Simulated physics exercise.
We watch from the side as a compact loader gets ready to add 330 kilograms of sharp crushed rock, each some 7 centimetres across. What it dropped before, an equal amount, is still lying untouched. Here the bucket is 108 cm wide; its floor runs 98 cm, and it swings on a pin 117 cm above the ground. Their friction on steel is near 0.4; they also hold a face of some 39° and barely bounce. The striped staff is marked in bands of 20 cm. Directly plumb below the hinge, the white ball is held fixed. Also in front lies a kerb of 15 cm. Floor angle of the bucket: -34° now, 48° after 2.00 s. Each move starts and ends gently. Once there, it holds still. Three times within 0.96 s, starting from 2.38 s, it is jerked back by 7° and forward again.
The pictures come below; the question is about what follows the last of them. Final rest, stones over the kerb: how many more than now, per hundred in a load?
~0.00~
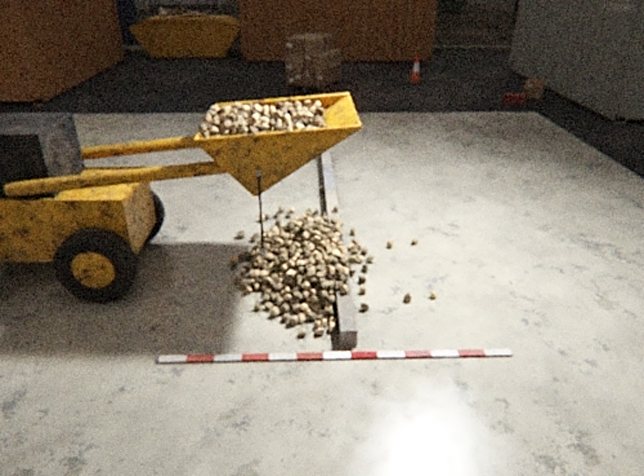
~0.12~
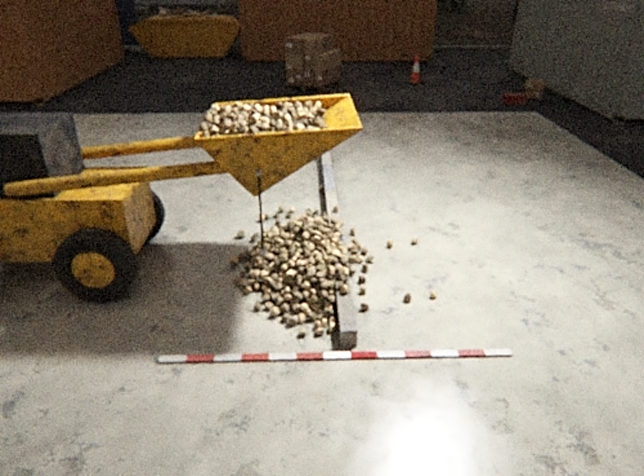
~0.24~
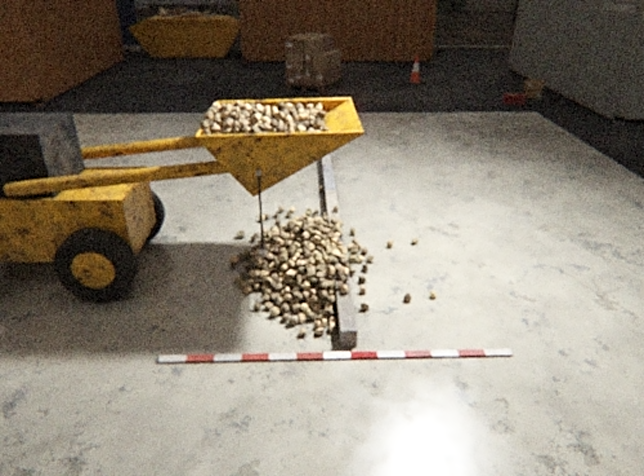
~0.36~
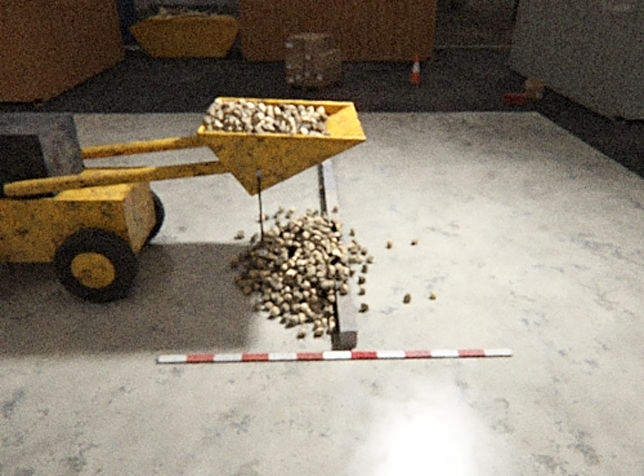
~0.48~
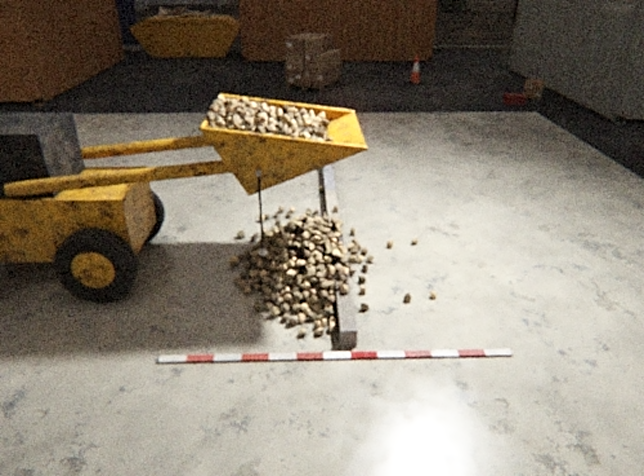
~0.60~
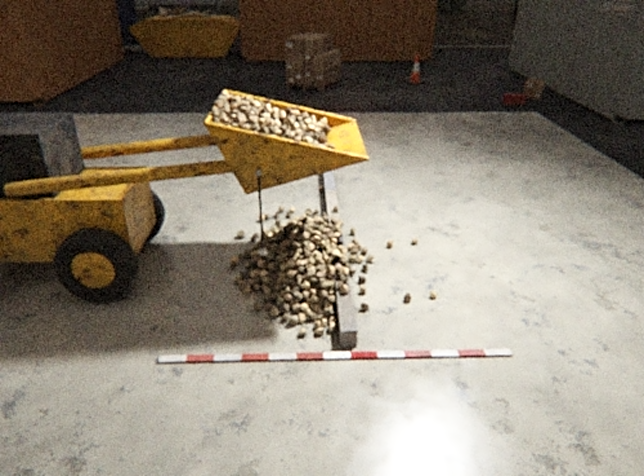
79 per hundred.
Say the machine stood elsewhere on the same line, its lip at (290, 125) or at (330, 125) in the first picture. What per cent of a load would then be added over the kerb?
Case one about 0 %, case two about 35 %.
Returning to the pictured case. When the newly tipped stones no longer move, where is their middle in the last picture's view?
Roughly at (368, 257) in the last picture.
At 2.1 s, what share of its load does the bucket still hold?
It holds some 20 percent.
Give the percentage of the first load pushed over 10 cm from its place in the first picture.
Close to 0 in a hundred of them.
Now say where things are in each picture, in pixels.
In the first frame, lip at (361, 127), floor tilted -34°, highest stones at (272, 108). The earlier load is highest near (309, 231), 31 cm above ground level, 97 % on this side of the kerb, 3 % over the kerb.
In the second frame, the bucket is at -33°, its lip at (362, 129); the top of the load is at (253, 109); the stones move at 0.1 m/s on average.
In the third frame, lip at (363, 133), floor tilted -31°, highest stones at (240, 108); the stones move at 0.1 m/s on average.
In the fourth frame, the bucket is at -27°, its lip at (365, 140); the top of the load is at (229, 107); the stones move at 0.2 m/s on average.
In the fifth frame, lip at (367, 149), floor tilted -22°, highest stones at (230, 104); the stones move at 0.2 m/s on average.
In the sixth frame, the bucket is at -16°, its lip at (368, 159); the top of the load is at (232, 101); the stones move at 0.2 m/s on average.
After 1.5 s the floor is at 35°; in per cent of one load, 99 in the bucket, 98 on this side of the kerb, 3 over the kerb; the foremost stones are at (387, 261).
After 2.1 s the floor is at 48°; in per cent of one load, 20 in the bucket, 130 on this side of the kerb, 50 over the kerb; the foremost stones are at (420, 264).
After 3.8 s the floor is at 48°; in per cent of one load, 0 in the bucket, 118 on this side of the kerb, 82 over the kerb; the foremost stones are at (475, 261).
After 6.4 s the floor is at 48°; in per cent of one load, 0 in the bucket, 118 on this side of the kerb, 82 over the kerb; the foremost stones are at (475, 261). Net gain over the kerb, 79.
